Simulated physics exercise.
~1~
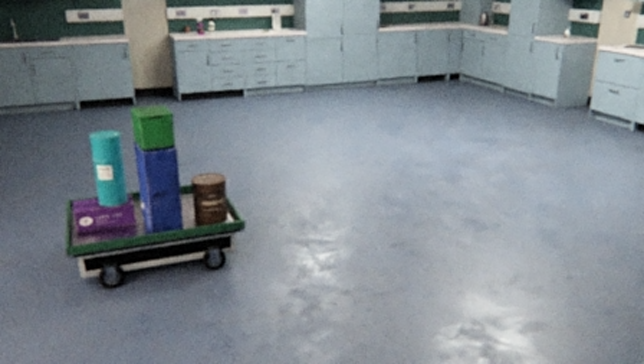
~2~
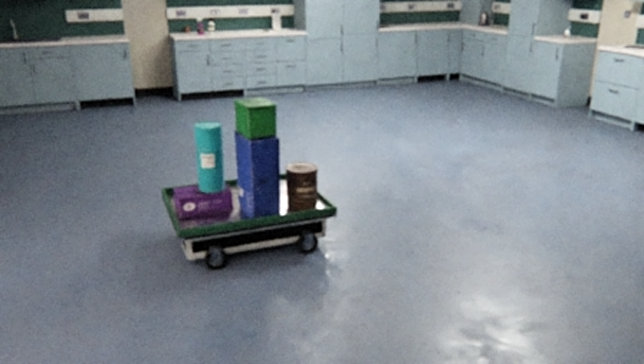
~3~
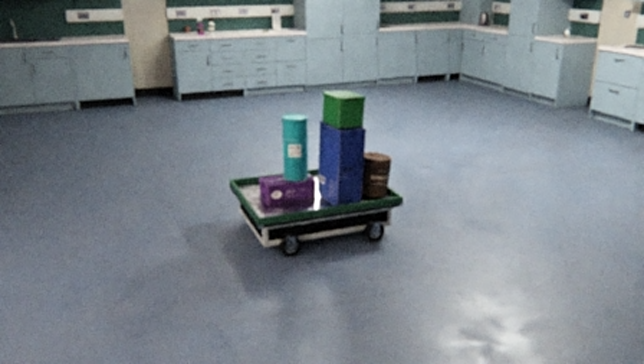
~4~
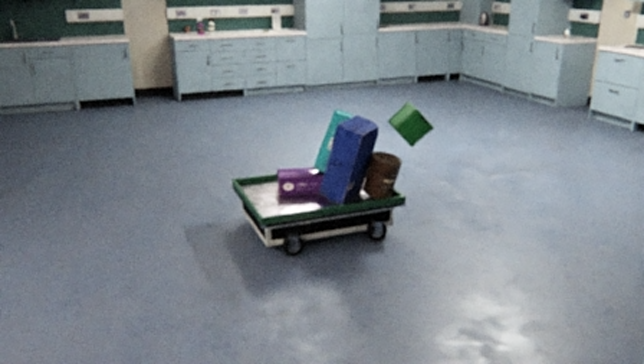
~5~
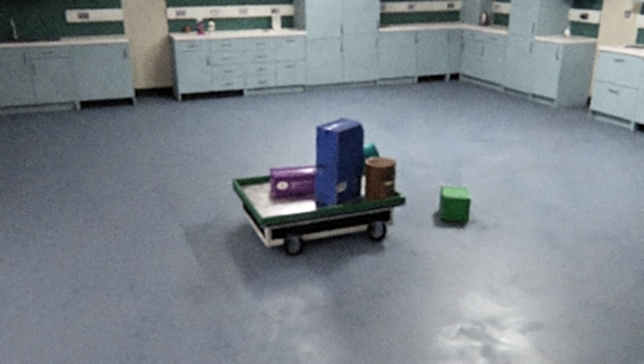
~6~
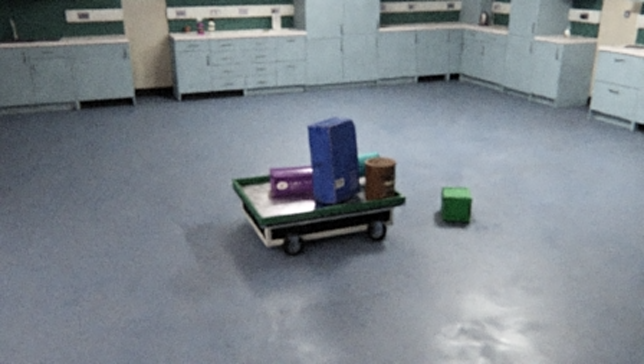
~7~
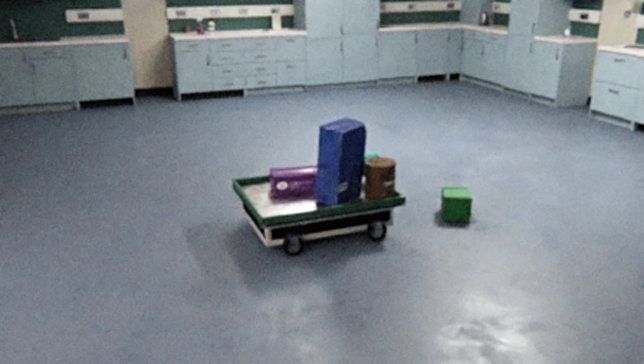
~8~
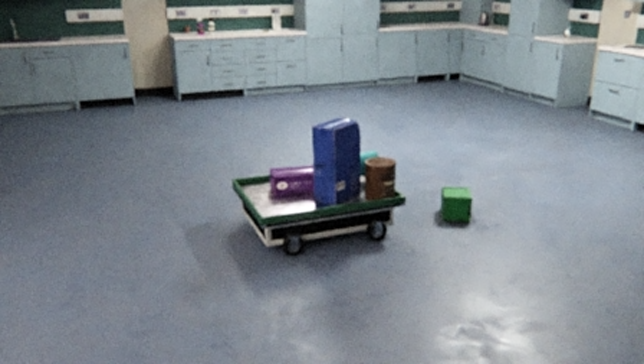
A flat cart with a green rim rolls rightward across the blue-grey floor of a room lined with pale cabinets, seen from a raised, still viewpoint. It carries a purple box and a turquoise canister at left, a tall blue box with a green tote on top, and a brown pail at right. As the cart stops near the middle, the load tips rightward and the tote flies off. The canister topples behind the blue box, which leans, then settles upright. At the end the tote rests on the floor at right, while everything else stays aboard.
